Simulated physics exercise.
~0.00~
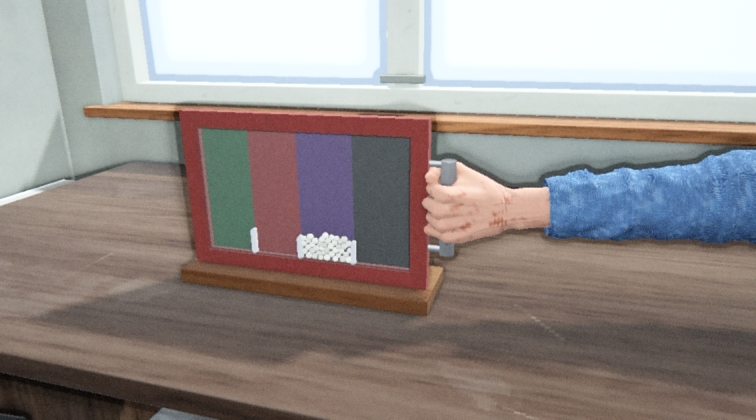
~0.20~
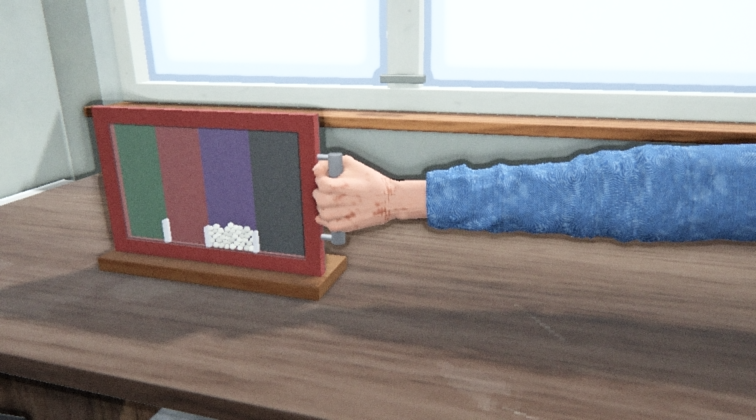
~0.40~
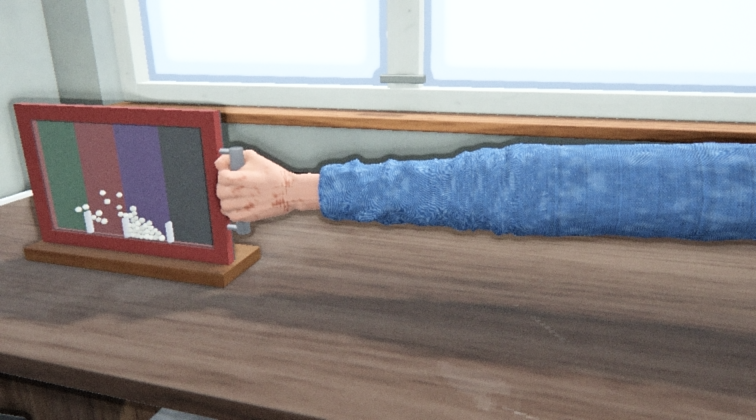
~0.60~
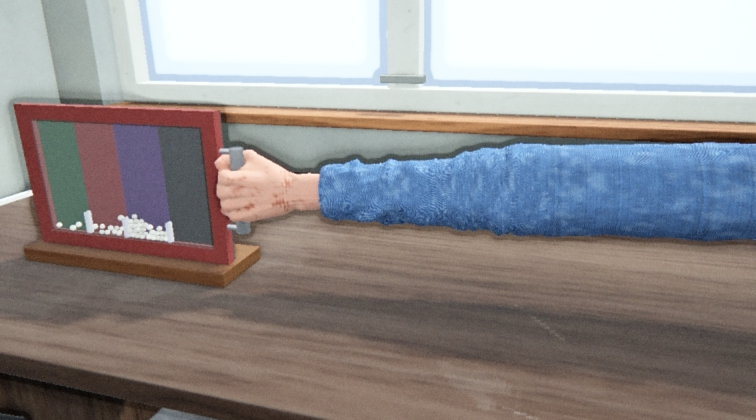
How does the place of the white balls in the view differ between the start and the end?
At the start the white balls sit in a heap near the middle of the view, and by the end they have been carried far to the left along with the case. They also lie more spread out, reaching from the purple strip into the red and green ones.
